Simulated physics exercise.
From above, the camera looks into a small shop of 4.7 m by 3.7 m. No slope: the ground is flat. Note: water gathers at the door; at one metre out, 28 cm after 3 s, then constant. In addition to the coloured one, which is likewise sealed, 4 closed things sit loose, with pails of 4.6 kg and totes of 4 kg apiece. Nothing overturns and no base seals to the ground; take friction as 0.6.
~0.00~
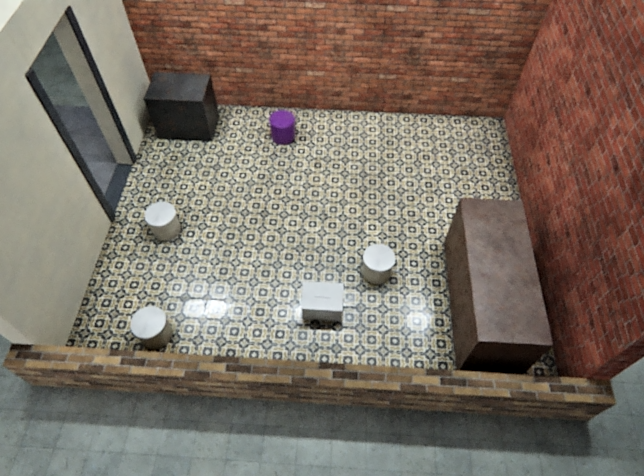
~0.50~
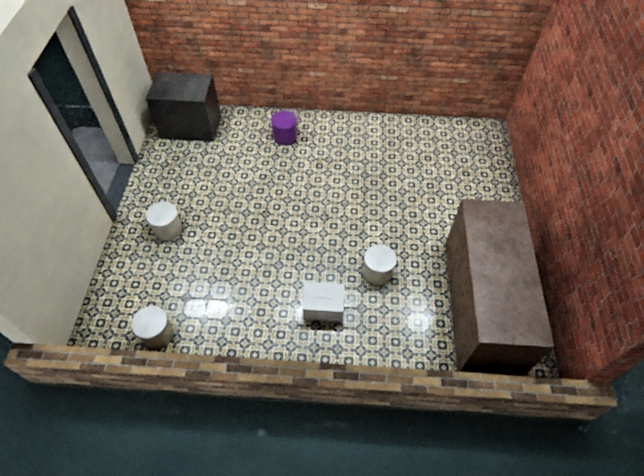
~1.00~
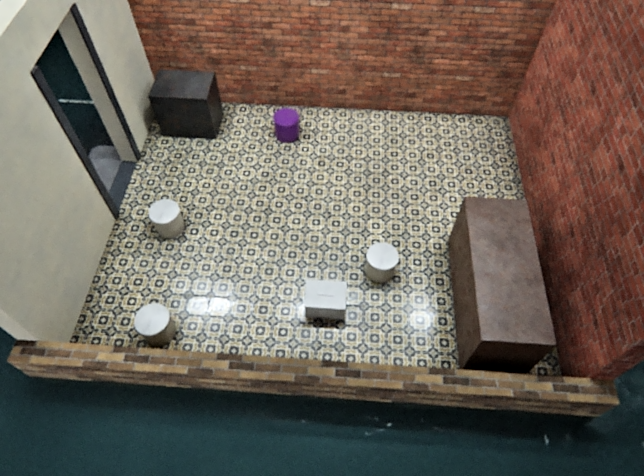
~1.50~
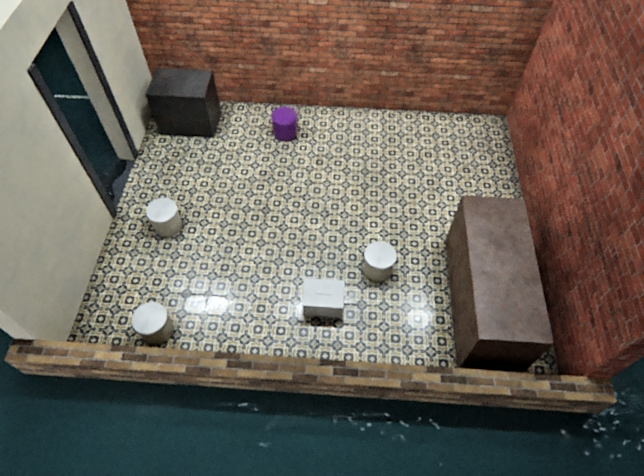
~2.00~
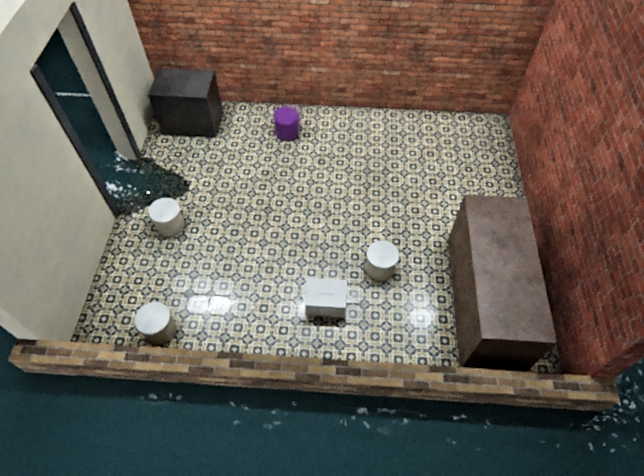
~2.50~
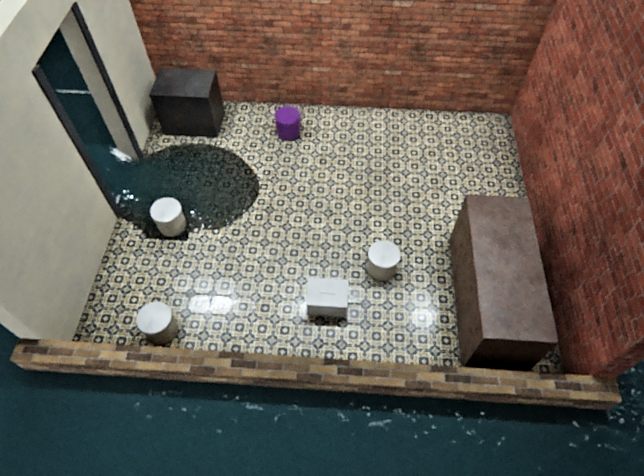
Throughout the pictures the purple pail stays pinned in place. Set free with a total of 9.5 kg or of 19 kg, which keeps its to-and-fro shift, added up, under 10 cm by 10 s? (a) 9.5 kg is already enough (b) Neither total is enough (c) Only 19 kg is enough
(a) 9.5 kg is already enough.
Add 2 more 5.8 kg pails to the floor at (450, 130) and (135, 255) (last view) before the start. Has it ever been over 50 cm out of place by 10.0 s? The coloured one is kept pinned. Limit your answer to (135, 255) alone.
Well, that one comes out inside the limit.
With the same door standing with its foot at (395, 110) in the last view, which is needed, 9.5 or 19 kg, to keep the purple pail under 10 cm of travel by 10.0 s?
Well, then the lesser option suffices.
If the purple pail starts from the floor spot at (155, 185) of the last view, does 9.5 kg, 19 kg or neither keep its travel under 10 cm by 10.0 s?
So neither weight works.
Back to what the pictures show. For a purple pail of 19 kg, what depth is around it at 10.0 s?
Something like 10 centimetres.
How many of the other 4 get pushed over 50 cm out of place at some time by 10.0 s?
The answer here is 3.
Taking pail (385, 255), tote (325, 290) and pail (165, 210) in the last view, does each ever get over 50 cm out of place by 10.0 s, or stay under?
In turn: More, past it, over.
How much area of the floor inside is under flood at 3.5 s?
About 6.0 m2 is covered.
After 3.5 s the purple pail would be 0 cm from its start with 9.5 kg and 0 cm from its start with 19 kg; 4 cm of water round it then.
After 4.5 s the purple pail would be 1 cm from its start with 9.5 kg and 0 cm from its start with 19 kg; 6 cm of water round it then.
After 7.0 s the purple pail would be 1 cm from its start with 9.5 kg and 0 cm from its start with 19 kg; 6 cm of water round it then.
After 10.0 s the purple pail would be 1 cm from its start with 9.5 kg and 0 cm from its start with 19 kg; 10 cm of water round it then.
